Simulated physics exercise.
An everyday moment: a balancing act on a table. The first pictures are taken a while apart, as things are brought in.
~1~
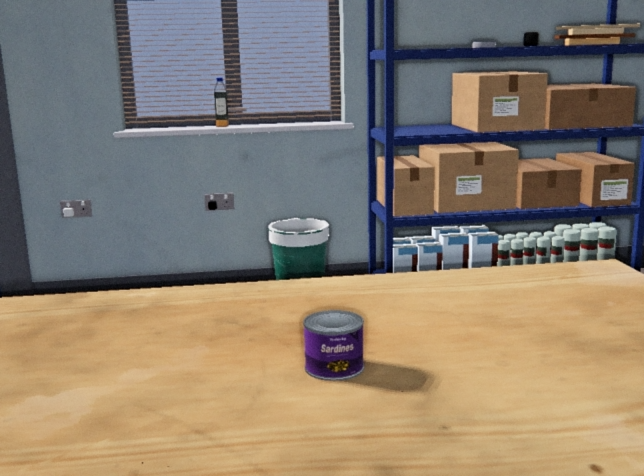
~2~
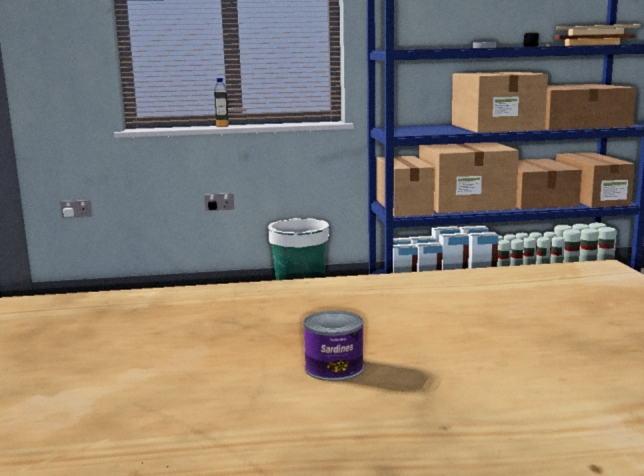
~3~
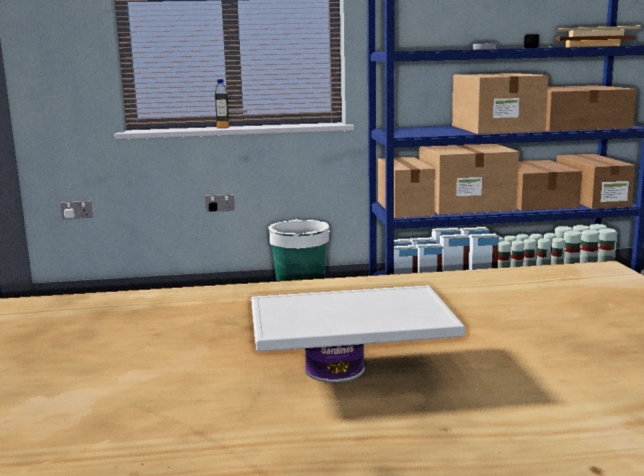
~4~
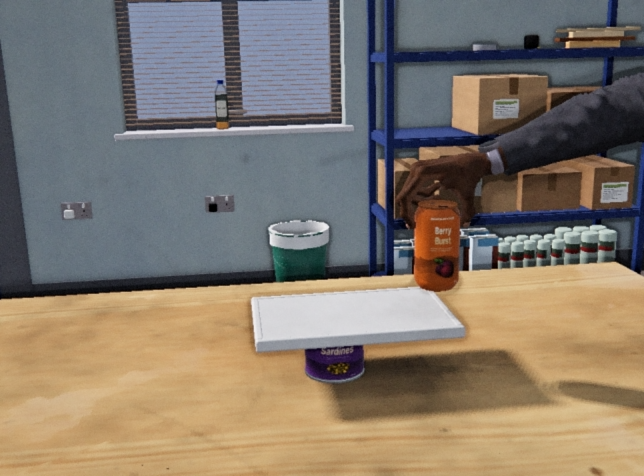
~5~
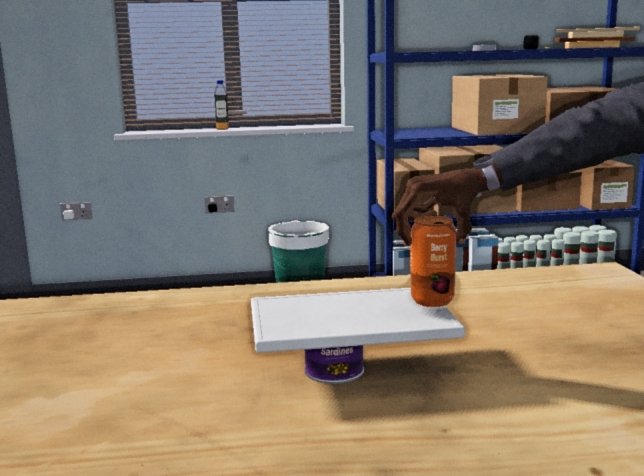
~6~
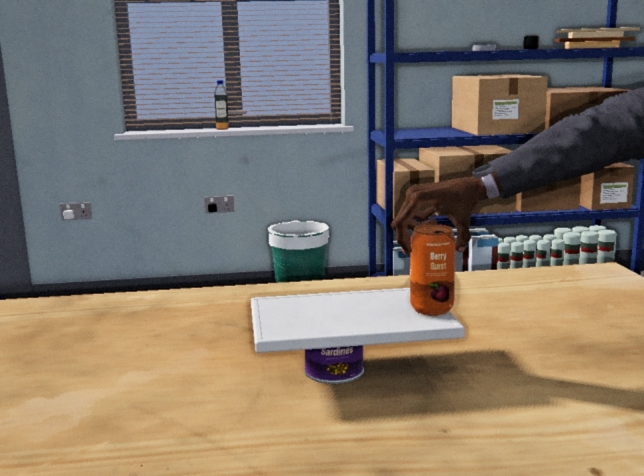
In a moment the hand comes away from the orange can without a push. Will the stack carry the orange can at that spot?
As it turns out, it loses its balance.
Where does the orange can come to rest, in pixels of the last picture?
At about (489, 340).
Then, 0.30 s past the last view, orange can now fallen; white lid rocked 38° from its first pose.
Then, 0.50 s past the last view, white lid rocked 23° from its first pose.
Finally, fallen, orange can; left askew, white lid; purple tub still in place. Final places as the last picture's camera would see them, orange can near (489, 340). The stack comes apart.
